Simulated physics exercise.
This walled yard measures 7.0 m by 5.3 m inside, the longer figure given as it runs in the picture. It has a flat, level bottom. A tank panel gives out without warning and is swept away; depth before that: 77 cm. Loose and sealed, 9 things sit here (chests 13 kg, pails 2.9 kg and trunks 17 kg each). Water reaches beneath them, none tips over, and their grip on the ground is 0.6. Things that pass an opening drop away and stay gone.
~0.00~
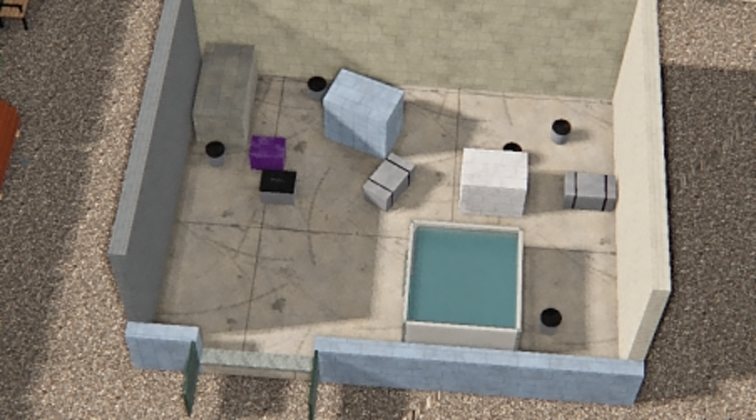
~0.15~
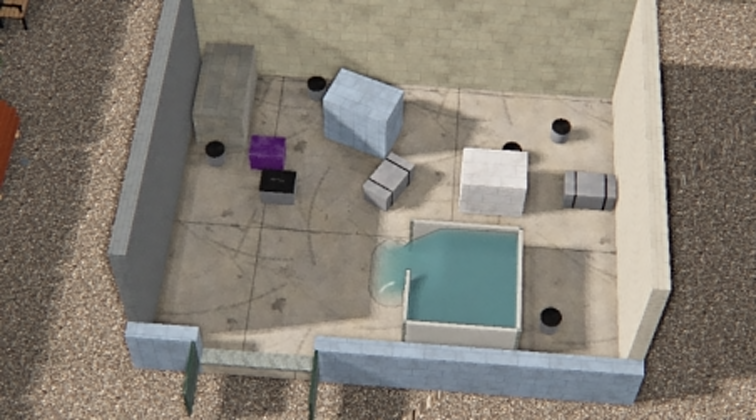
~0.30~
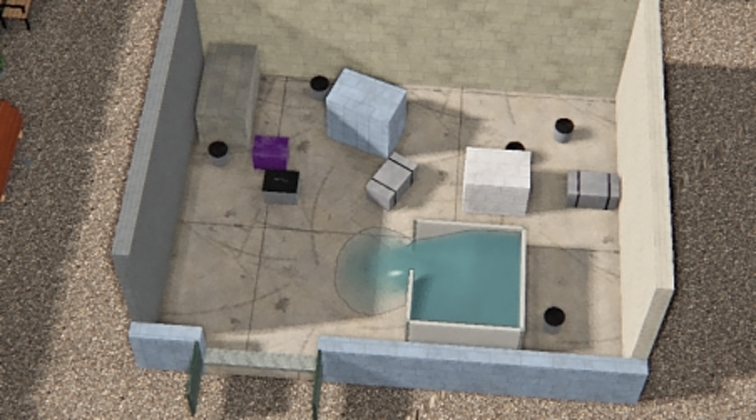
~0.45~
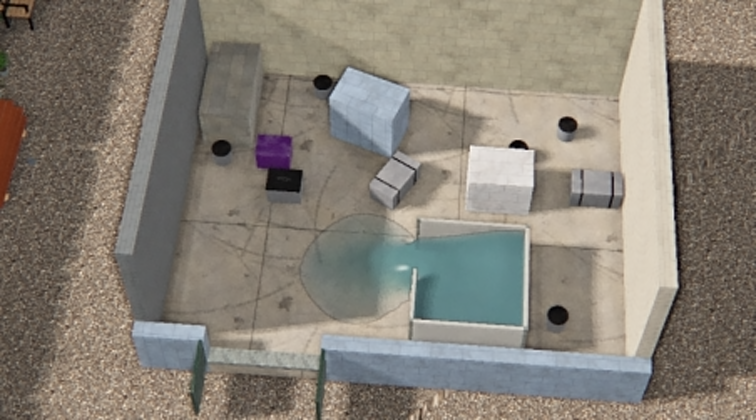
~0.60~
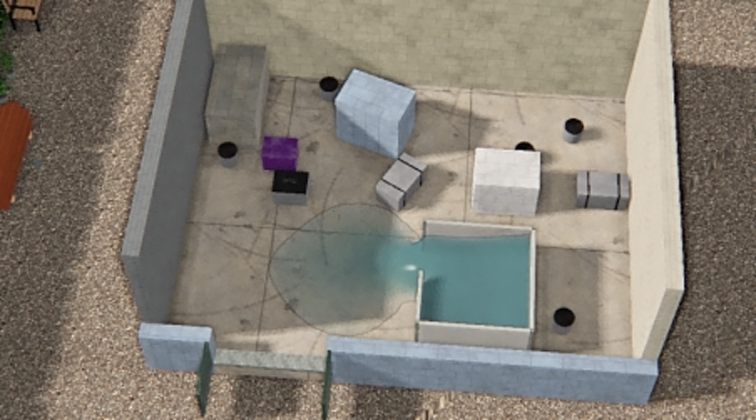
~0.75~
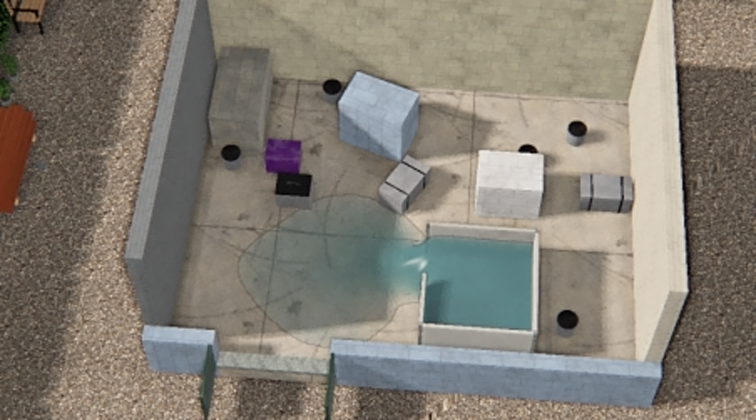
We see a walled yard with scattered boxes and dark pails around a square tank of teal water; the tank's left side opens, and water pours out leftward, spreading across the floor in a widening, thinning sheet.
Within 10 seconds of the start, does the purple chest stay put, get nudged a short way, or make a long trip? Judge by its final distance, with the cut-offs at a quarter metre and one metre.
It will move a long way.
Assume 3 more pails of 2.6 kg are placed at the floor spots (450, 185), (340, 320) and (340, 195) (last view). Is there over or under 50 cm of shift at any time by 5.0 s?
In the order listed: Behind the line; across the line; across the line.
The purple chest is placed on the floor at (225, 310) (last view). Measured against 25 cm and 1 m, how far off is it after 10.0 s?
In the end it is hauled off.
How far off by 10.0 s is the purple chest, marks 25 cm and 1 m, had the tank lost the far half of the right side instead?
The answer: The purple chest slips a moderate way.
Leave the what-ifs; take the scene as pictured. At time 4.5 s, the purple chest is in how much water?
Depth: About 11 cm.
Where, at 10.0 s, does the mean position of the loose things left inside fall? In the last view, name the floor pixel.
That lands at roughly (482, 192).
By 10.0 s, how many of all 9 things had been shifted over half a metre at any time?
Total: 5.
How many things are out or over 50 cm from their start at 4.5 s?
2 in all.
After 2.0 s the purple chest is near (278, 132), 0.4 m from its start, afloat; 0 of 9 are out; 3 afloat.
After 4.5 s the purple chest is near (338, 86), 1.5 m from its start, afloat; 0 of 9 are out; 3 afloat.
After 7.0 s the purple chest is near (435, 106), 2.6 m from its start, aground; 0 of 9 are out; 2 afloat.
After 10.0 s the purple chest is near (435, 106), 2.6 m from its start, aground; 0 of 9 are out; 4 afloat.
